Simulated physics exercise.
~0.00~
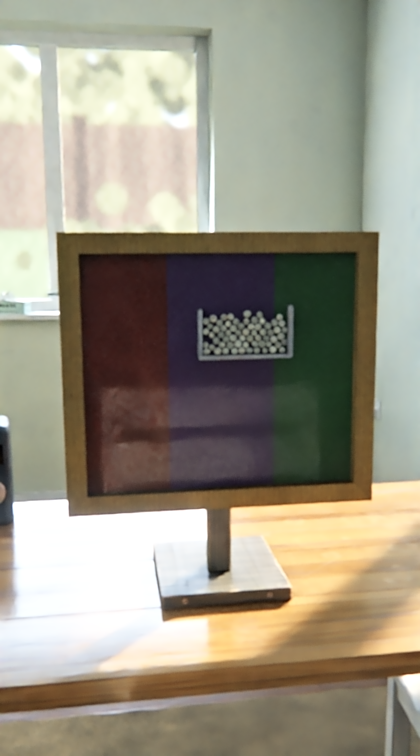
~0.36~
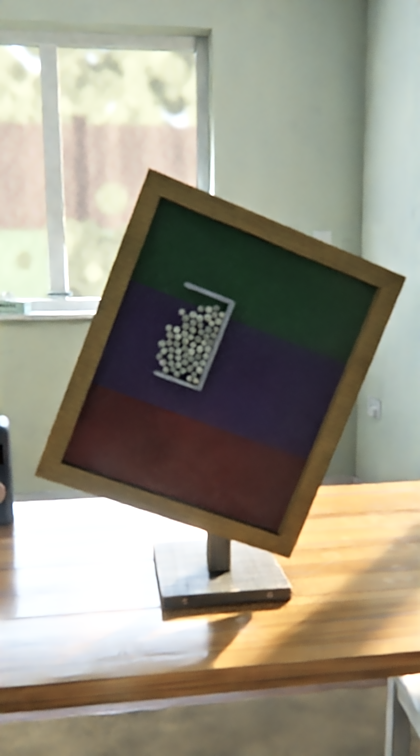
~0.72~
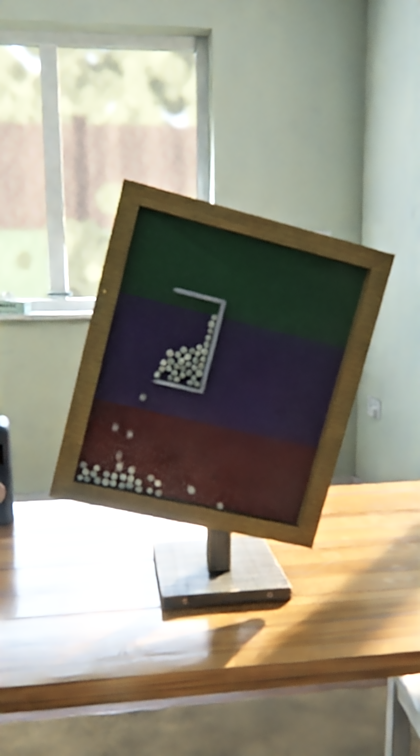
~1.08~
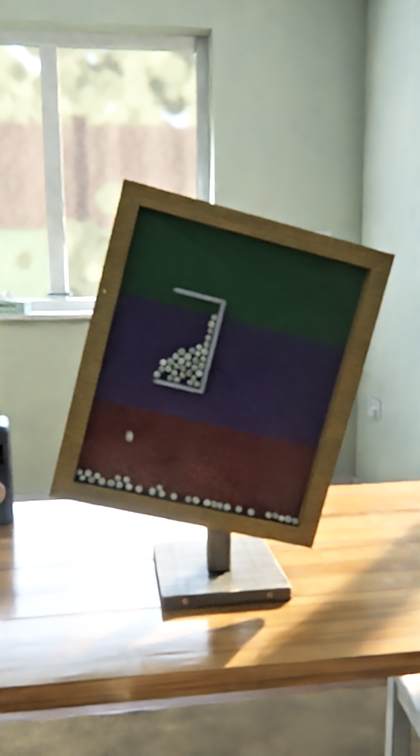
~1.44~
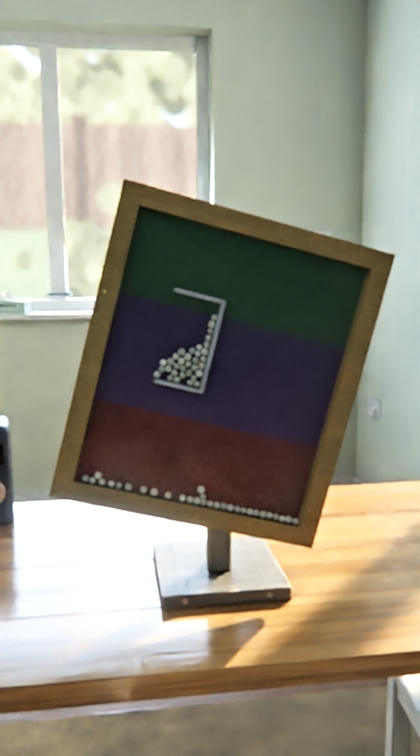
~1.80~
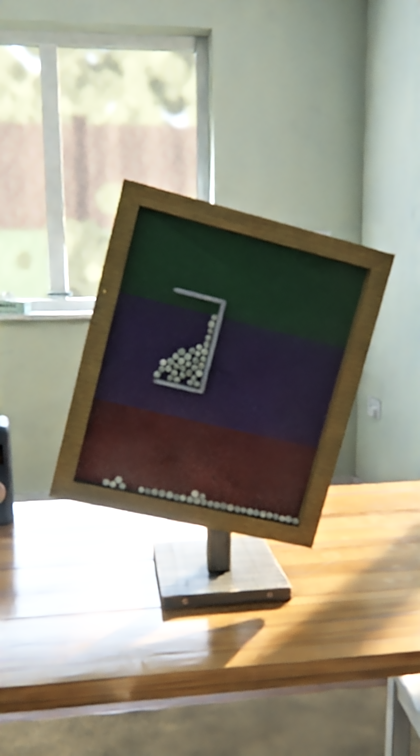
A square wooden-framed box with a clear front stands on a small post on a sunlit wooden table, seen from the front in a room with a window behind. Its back is striped red, purple and green from left to right, and an open-topped tray near the upper middle holds small white pills. The box swings steeply anticlockwise, bringing green to the top and red to the bottom. Pills spill from the tray's open left side, drop into the lower left corner and spread rightward. Finally the tilted box is still, with many pills lining the bottom of the red strip and the rest heaped in the tray over purple.
